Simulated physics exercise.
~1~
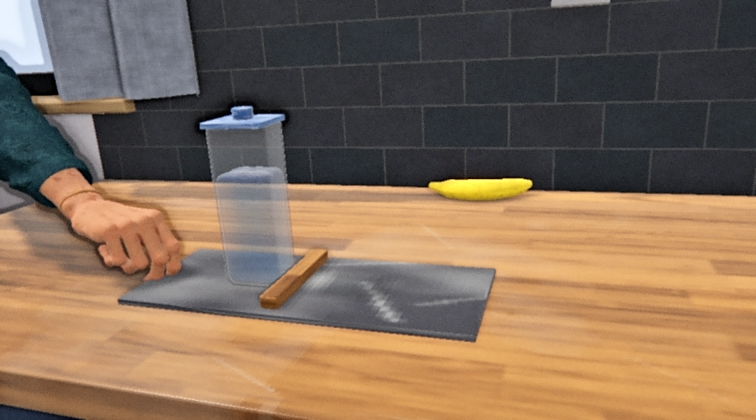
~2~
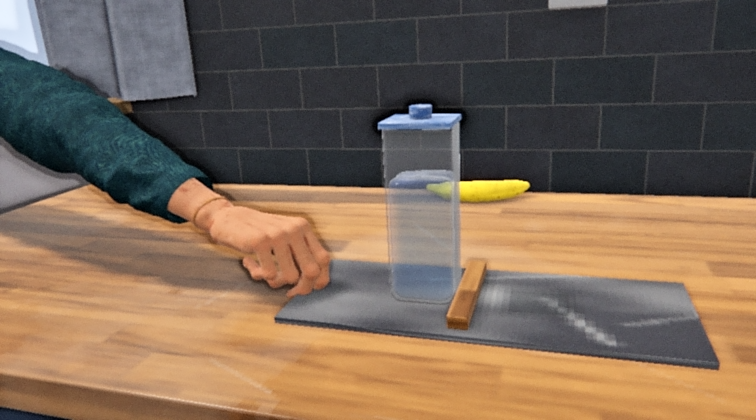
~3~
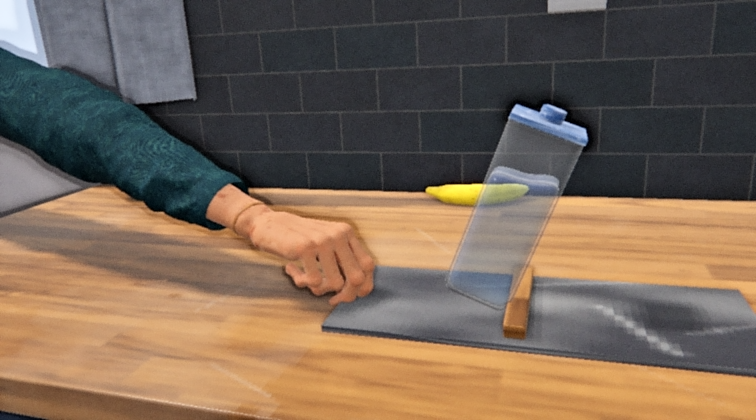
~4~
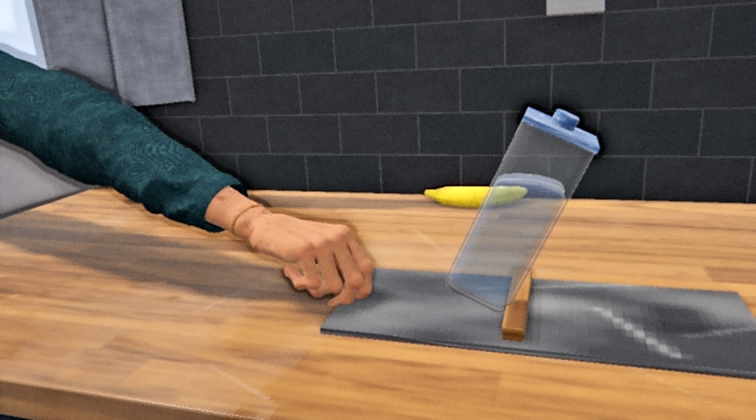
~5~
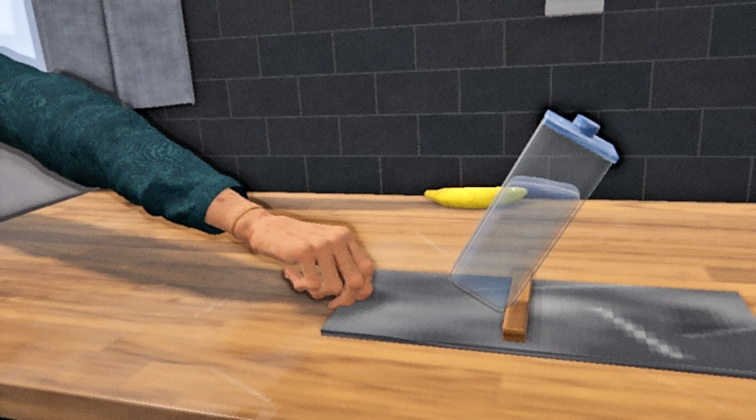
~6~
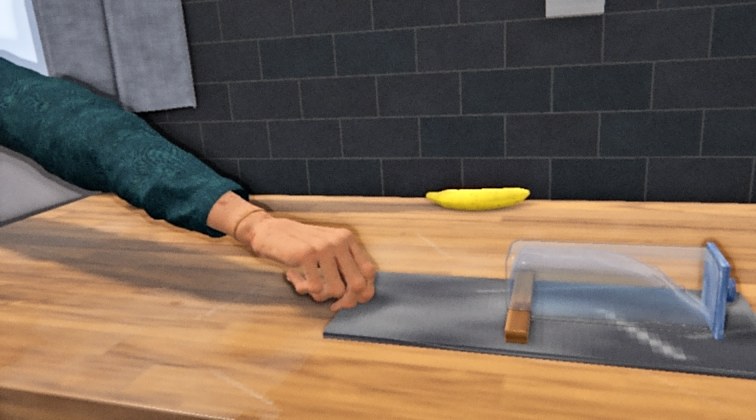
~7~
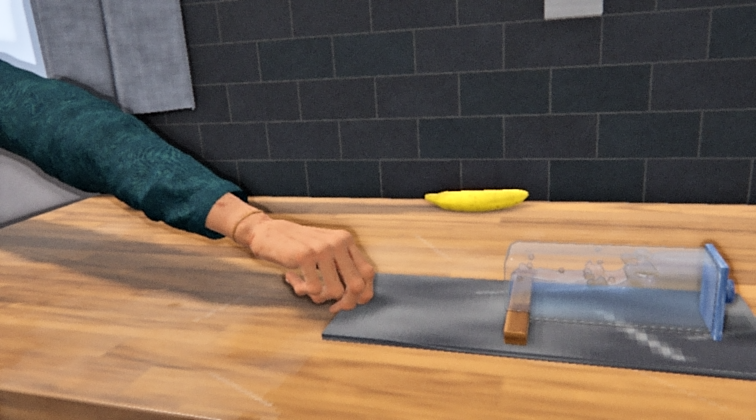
A hand slides a dark board right, then stops, and the water canister topples onto its side.
